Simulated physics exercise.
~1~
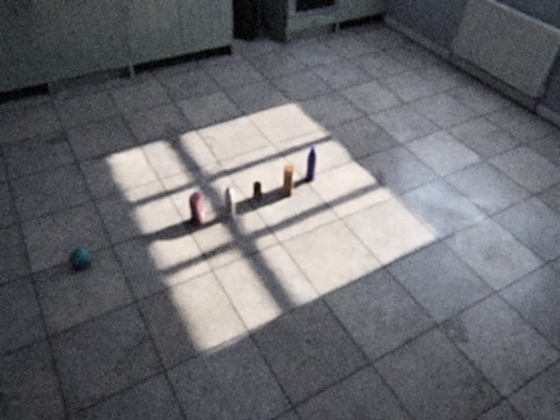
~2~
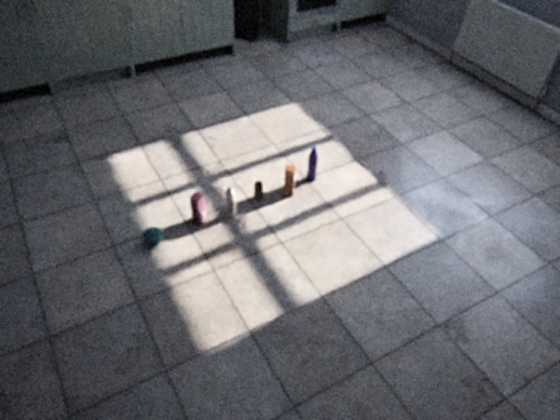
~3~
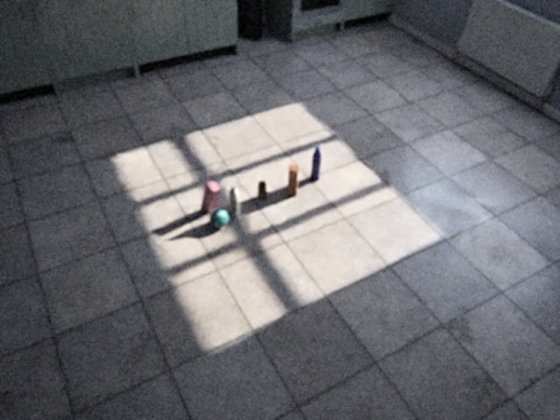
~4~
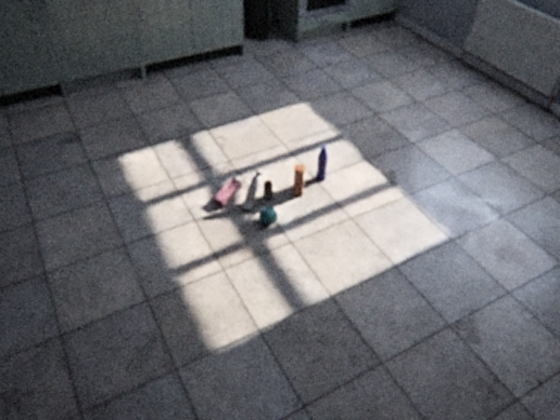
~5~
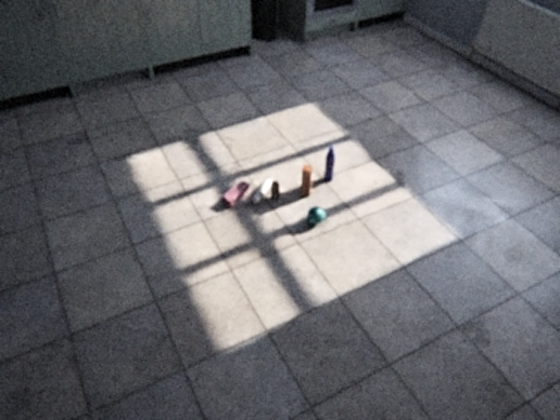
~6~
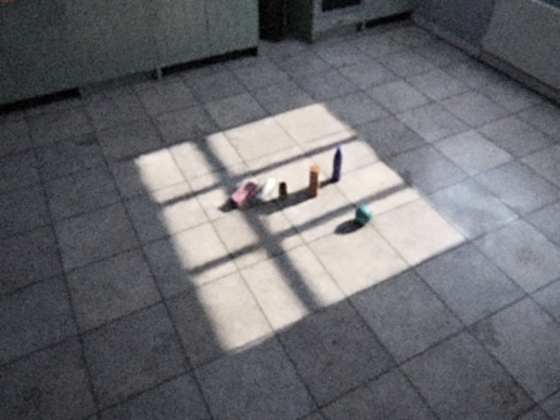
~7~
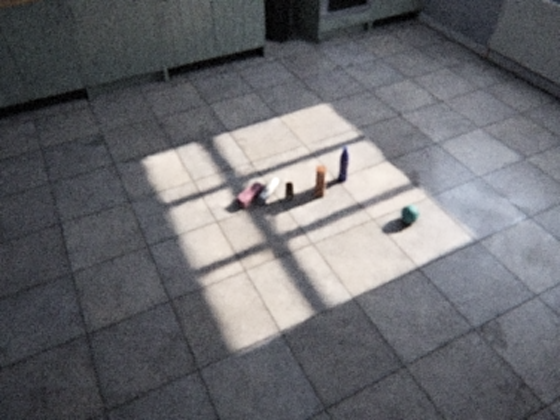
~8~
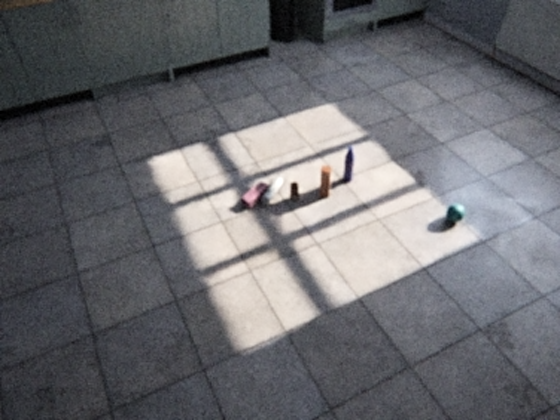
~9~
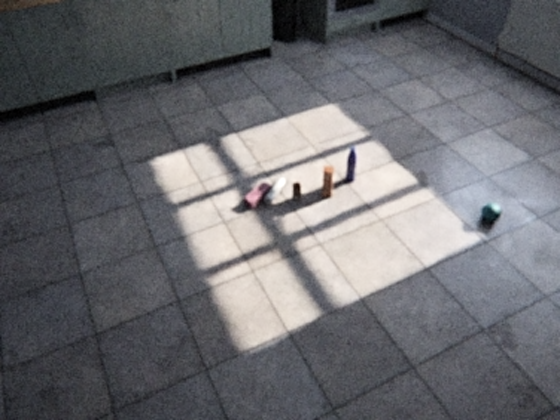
A turquoise ball rolls from the left across a grey tiled floor, seen from above at an angle, toward a short row of upright things in a patch of window light. From left to right stand a pink carton, a white bottle, a small brown can, an orange carton and a blue bottle. The ball reaches the pink carton, which leans and topples to the right, and then the white bottle tips over beside it. The ball rolls on past the front of the others and leaves the bright patch at the right, while the can, orange carton and blue bottle remain standing.
